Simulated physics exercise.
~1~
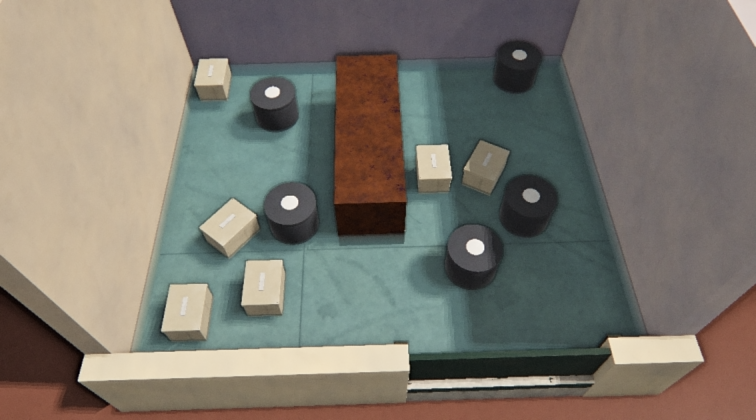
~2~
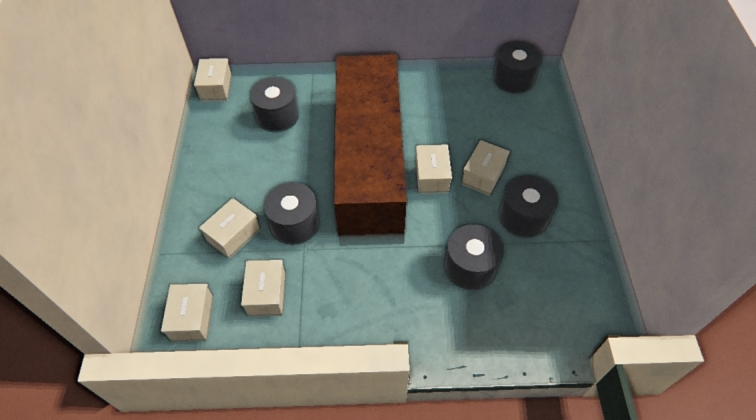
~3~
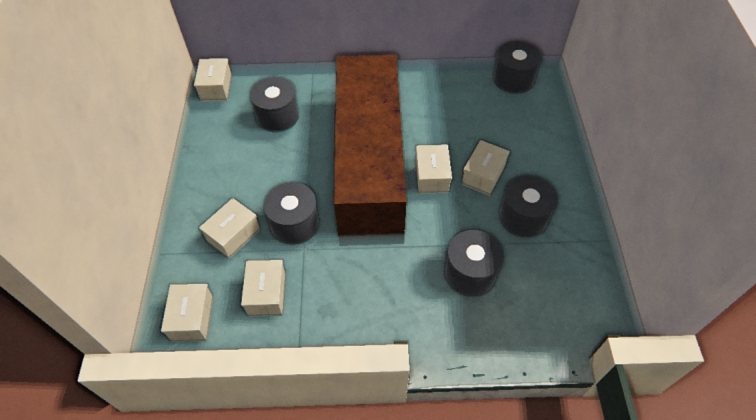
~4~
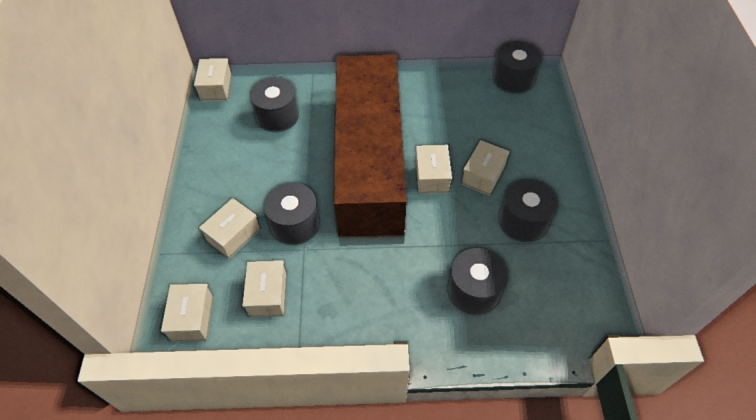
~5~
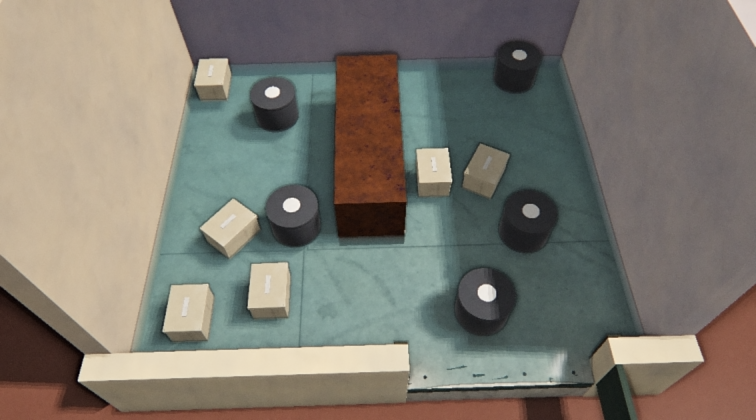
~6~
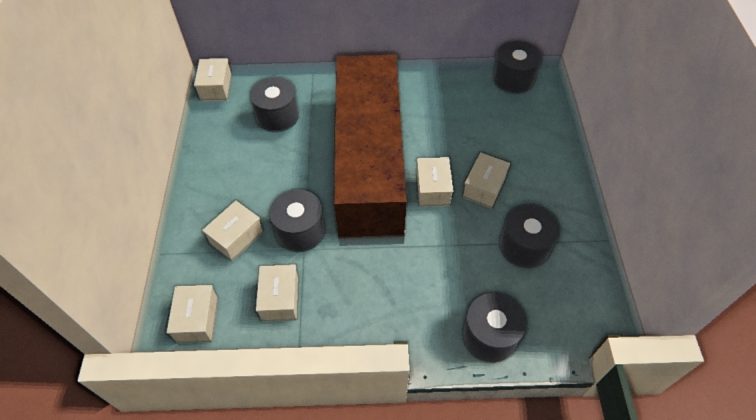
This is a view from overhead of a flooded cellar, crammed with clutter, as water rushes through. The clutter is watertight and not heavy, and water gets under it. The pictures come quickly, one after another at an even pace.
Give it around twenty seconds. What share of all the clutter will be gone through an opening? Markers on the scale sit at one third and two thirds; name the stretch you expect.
Not below two thirds.
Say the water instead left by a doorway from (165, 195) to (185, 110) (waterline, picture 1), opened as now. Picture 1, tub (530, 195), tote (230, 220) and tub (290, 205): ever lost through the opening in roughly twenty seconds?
Going through them in turn: Remains behind; escaped; escaped.
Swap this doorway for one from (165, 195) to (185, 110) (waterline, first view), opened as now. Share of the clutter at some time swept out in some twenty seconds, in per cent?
60 per cent.
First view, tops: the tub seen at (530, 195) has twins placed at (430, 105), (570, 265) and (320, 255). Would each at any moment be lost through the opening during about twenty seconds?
Result, in sequence: Ends up outside; ends up outside; ends up outside.
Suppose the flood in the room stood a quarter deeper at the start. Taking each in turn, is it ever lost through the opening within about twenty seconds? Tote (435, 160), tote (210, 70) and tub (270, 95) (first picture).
Sequence: Removed / not removed / not removed.
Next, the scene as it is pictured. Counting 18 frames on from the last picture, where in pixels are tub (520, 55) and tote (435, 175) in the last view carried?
Roughly (544, 96) and roughly (550, 331).
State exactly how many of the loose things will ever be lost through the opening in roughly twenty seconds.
I count 8 of them.
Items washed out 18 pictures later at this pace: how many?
The number comes to 5.
A moment on, 1 of 11 are out; 10 afloat.
Next, 5 of 11 are out; 6 afloat.
Later, 8 of 11 are out; 3 afloat.
In the end, 8 of 11 are out; 3 afloat.
